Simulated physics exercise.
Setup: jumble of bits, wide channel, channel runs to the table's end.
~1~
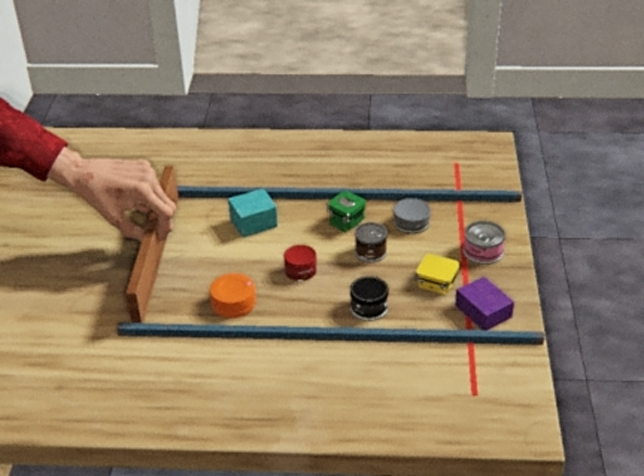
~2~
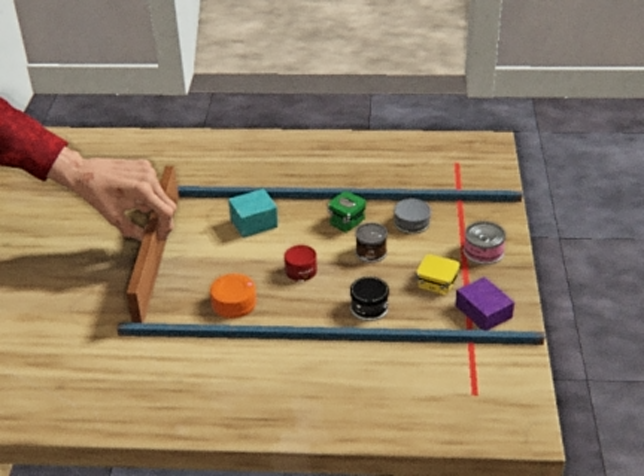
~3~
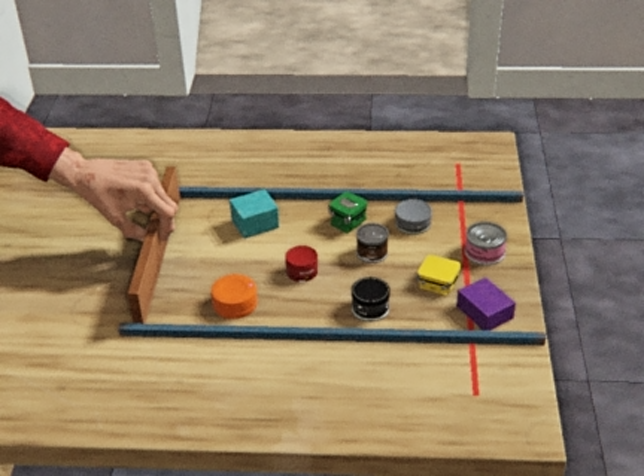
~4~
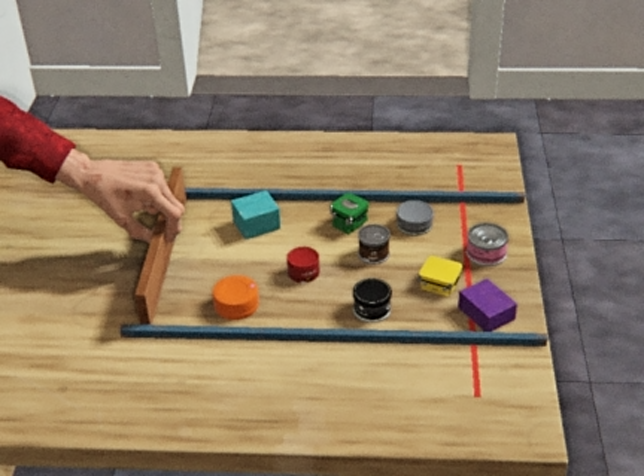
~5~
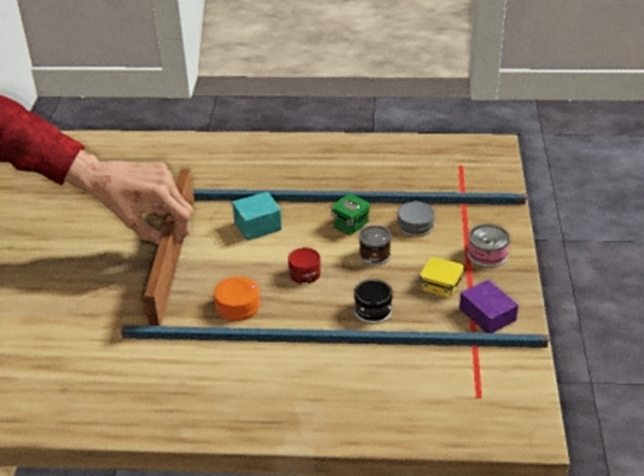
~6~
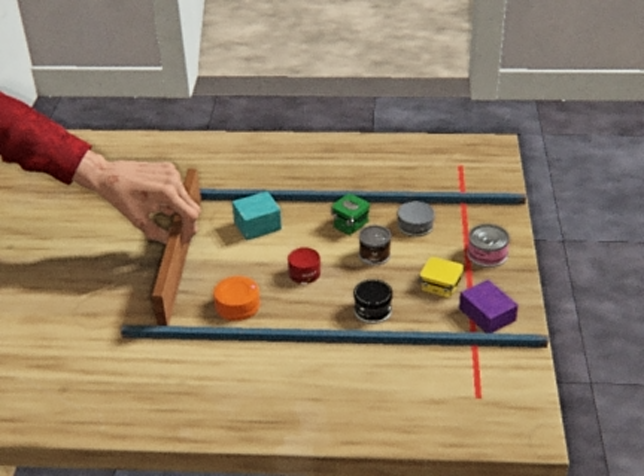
On a wooden table, a hand in a red sleeve holds a wooden board upright between two blue rails and slides it slightly to the right, while the scattered blocks, cans and lids ahead of it stay in place.
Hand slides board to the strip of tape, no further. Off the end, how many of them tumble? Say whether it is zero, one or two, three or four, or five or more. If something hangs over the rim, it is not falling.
I expect that one or two fall off.
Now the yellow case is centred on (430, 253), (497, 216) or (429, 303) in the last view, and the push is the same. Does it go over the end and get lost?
Taking the three spots in turn, the yellow case holds its place, then comes off, then comes off.
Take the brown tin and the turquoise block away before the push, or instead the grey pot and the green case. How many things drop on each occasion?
I'd say 1 the first time and 1 the second time.
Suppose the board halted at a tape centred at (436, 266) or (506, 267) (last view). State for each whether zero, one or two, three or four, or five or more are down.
Okay, so it's zero for the first place and five or over for the second.
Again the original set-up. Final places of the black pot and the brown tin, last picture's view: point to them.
First object about (537, 318); second object about (484, 247).
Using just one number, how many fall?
The number that fall is 2.
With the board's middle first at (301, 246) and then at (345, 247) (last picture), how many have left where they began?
Moved so far: 4, later 6.
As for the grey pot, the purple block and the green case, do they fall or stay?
Check the grey pot: It falls away. The purple block falls away. The green case does not drop.
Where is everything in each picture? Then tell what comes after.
Pink pot (484, 242); purple block (484, 304); yellow case (437, 275); board (154, 241); tape (464, 264), in the first frame.
Purple block (485, 304); board (155, 241), in the second frame.
Yellow case (439, 276); orange lid (234, 296), in the third frame.
Pink pot (487, 244); green case (350, 214), in the fourth frame.
Purple block (489, 307); black pot (373, 302), in the fifth frame.
Pink pot (488, 246); purple block (488, 307); yellow case (441, 278); board (178, 244); tape (468, 266), in the sixth frame.
Soon after, none off yet; pink pot at rest near (488, 246); purple block at rest near (488, 307); yellow case at rest near (441, 278).
In the end, the number that fall off is one or two; gone, grey pot and purple block.
